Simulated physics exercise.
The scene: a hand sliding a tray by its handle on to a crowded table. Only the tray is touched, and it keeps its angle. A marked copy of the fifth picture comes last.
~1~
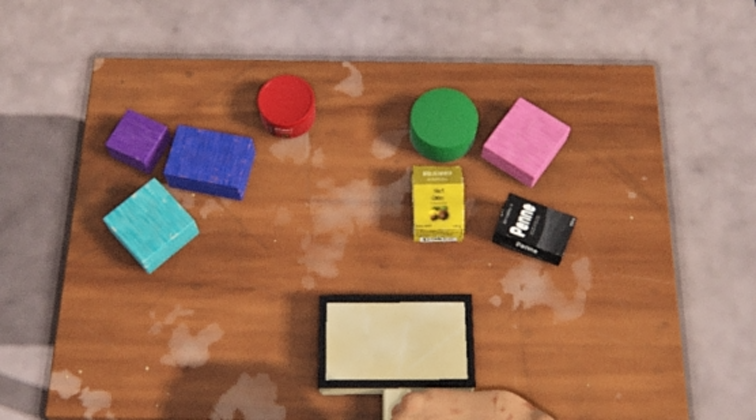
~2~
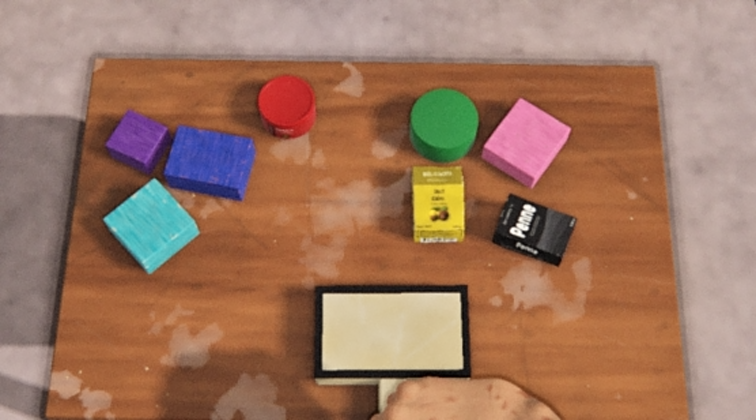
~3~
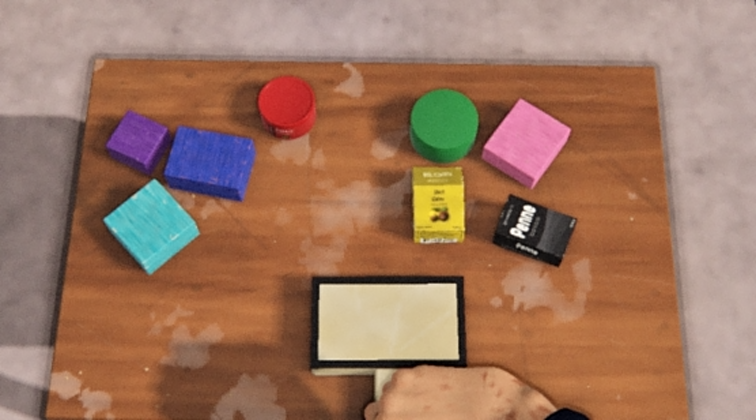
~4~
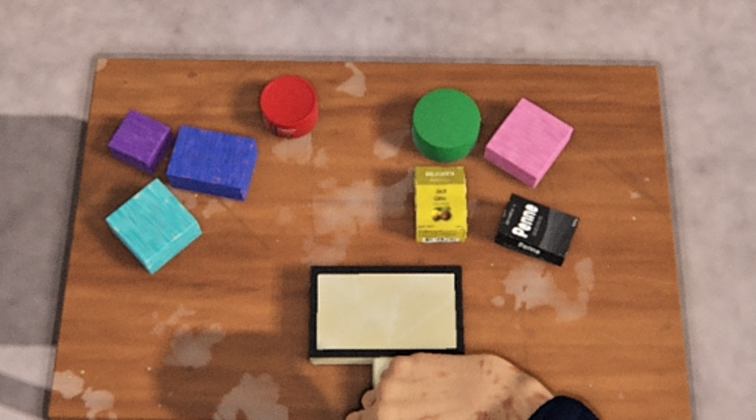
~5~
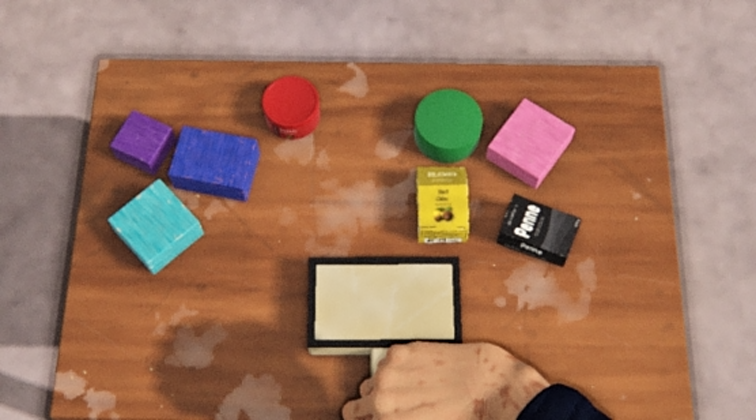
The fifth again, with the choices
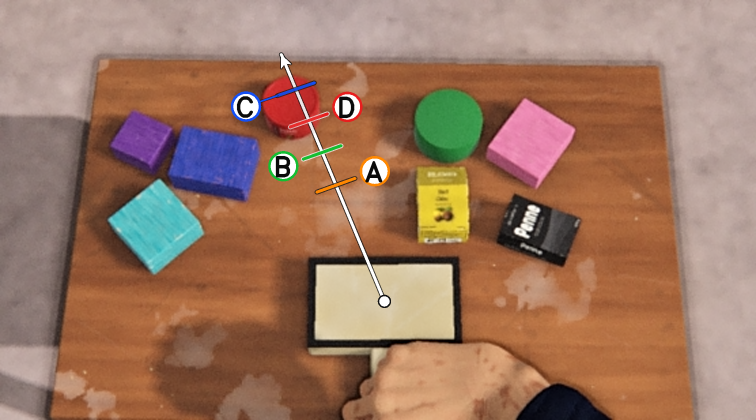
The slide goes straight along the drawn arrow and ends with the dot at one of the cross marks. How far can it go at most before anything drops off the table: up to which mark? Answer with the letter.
All is well up to D.
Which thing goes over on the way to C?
The red jar.
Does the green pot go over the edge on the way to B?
No.
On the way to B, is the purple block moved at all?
No.
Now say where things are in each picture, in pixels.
Black packet (534, 229); turquoise block (152, 226); tray (396, 341), in the first frame.
Tray (392, 332); pink block (526, 143), in the second frame.
Tray (389, 322); green pot (444, 126), in the third frame.
Tray (386, 312); purple block (142, 142), in the fourth frame.
Tray (384, 302); turquoise block (156, 227); red jar (292, 108); pink block (530, 144), in the fifth frame.
On the marked copy, A at (336, 185); B at (322, 152); C at (296, 90); D at (309, 120); the arrow from (384, 301) to (281, 54); the white dot at (384, 301).
With D. Early on, tray (355, 238); green pot (451, 106); yellow packet (435, 164).
Further on, tray (329, 172); green pot (468, 69); yellow packet (428, 115).
At the end, tray (310, 127); green pot (475, 64); red jar (288, 64); nothing has fallen.
As for the rest, A is safe but short; B is safe but short; C drops the red jar.
